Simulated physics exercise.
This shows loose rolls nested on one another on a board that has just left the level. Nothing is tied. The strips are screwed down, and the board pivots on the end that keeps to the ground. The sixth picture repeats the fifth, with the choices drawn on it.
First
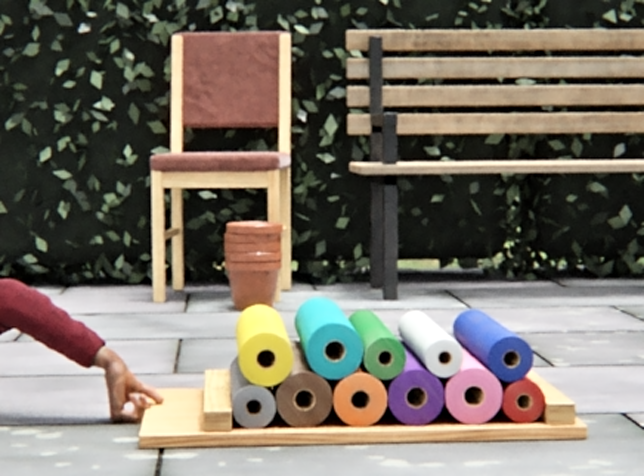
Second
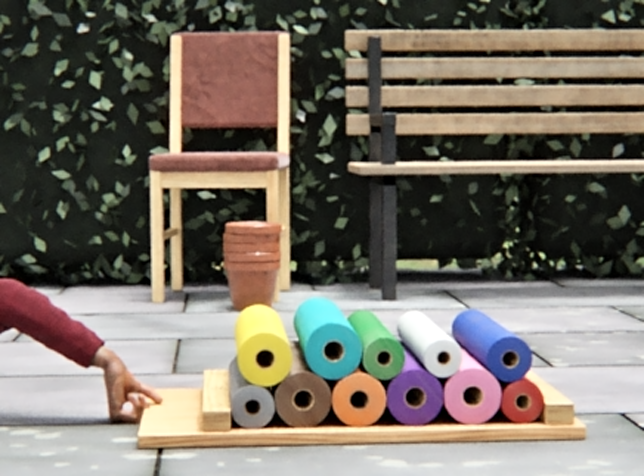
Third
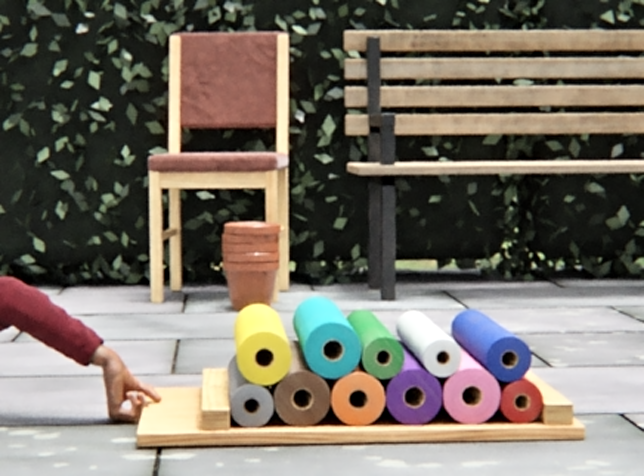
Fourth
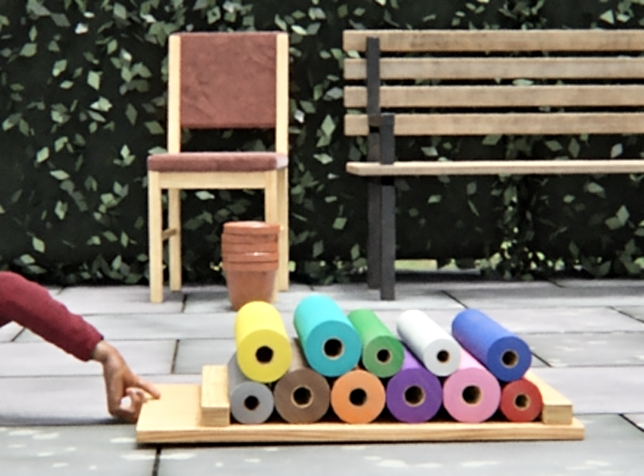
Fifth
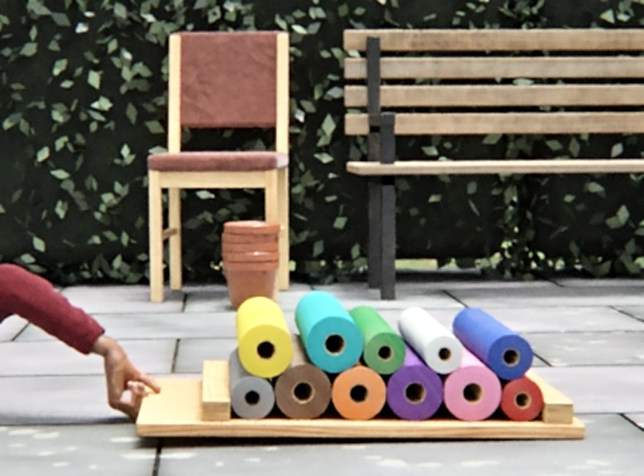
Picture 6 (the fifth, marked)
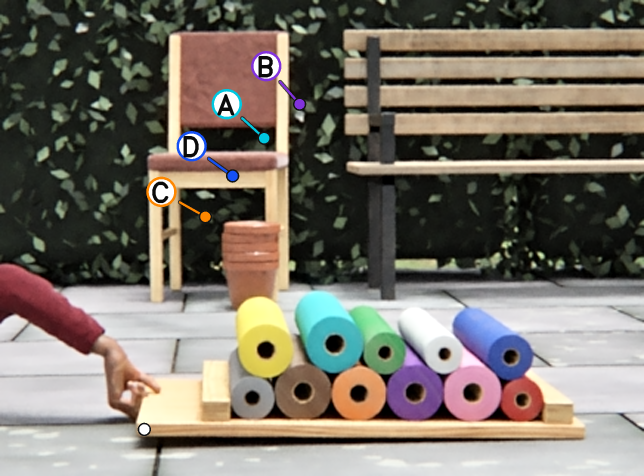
A hand at the left slowly lifted the near end of a wooden board slightly off the paving, and the stacked colourful rolls on it rose a little and shifted slightly to the right.
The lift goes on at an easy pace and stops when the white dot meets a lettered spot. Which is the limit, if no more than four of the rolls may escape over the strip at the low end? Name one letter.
At most to D.
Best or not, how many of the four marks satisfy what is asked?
Two of the four.
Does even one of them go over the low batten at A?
Yes, at A.
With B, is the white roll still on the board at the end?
No.
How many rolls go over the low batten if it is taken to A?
With A, five.
On the marked copy, A at (264, 138); B at (300, 104); C at (206, 217); D at (232, 176); the white dot at (145, 429).
With D. Early on, board at 20°.
Further on, board at 36°.
At the end, board at 36°, two over the low batten (blue, white).
As for the rest, A five over the low batten; B five over the low batten; C one over the low batten (blue).
